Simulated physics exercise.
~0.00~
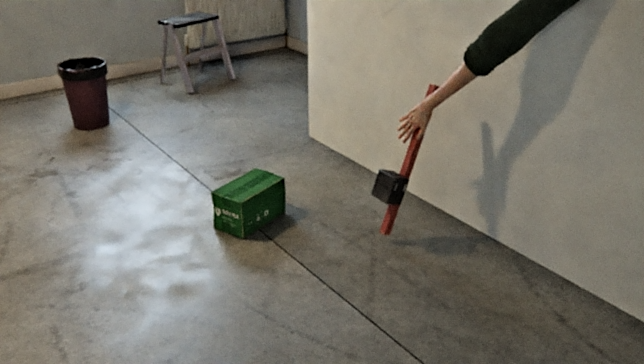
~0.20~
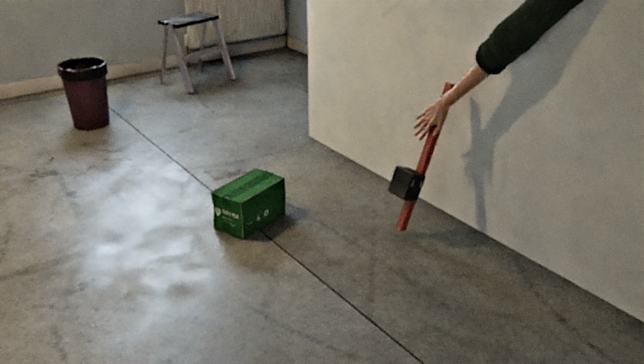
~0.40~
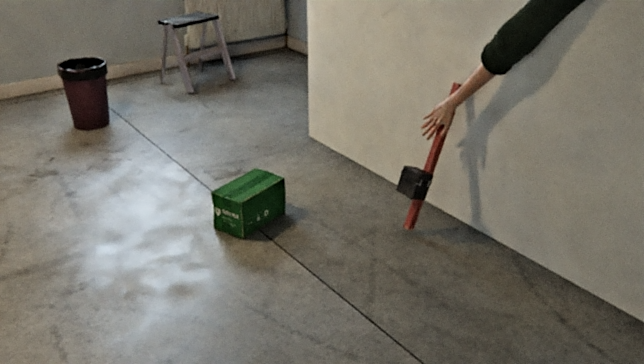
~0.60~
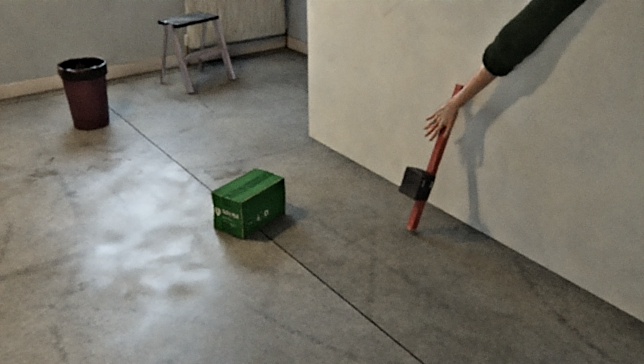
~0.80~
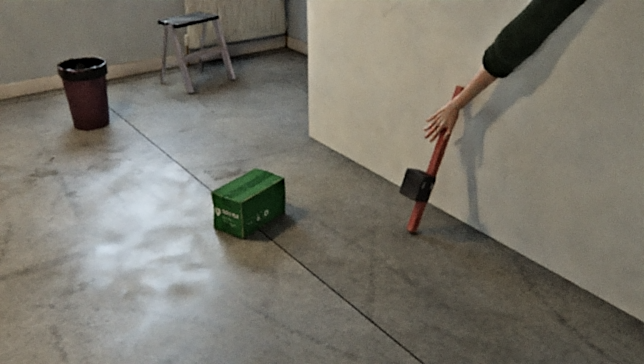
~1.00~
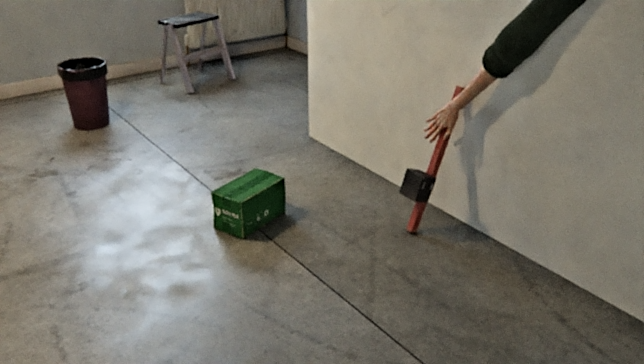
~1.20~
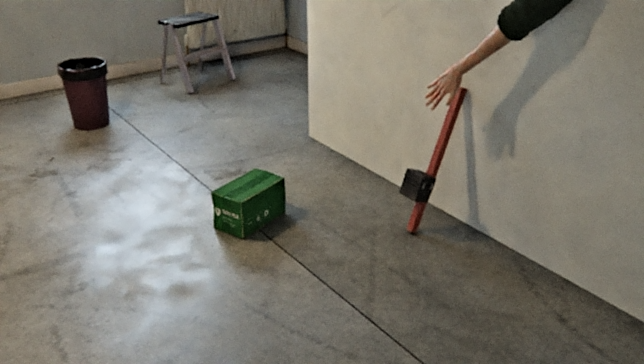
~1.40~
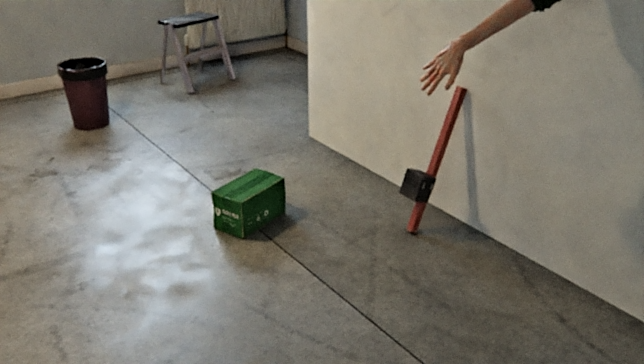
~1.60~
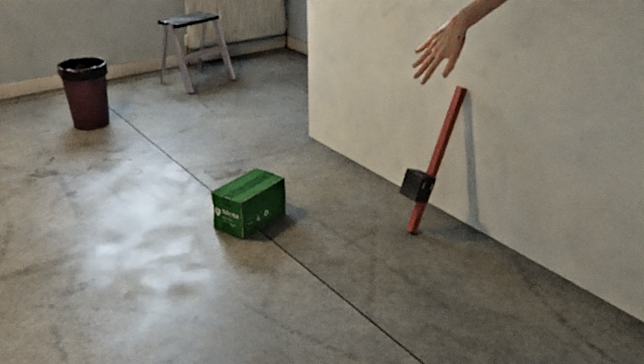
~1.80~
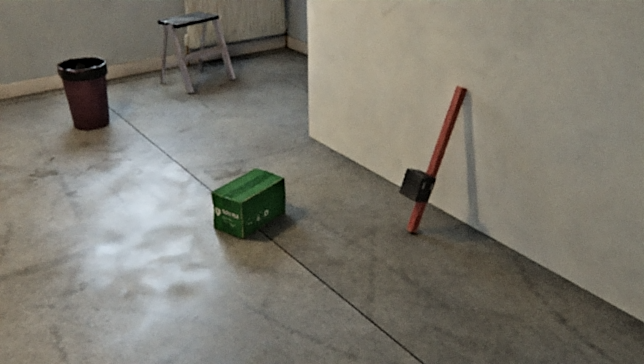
On a grey concrete floor, a hand leaning a red pole against a wall and letting go, the pole staying propped near a green box.
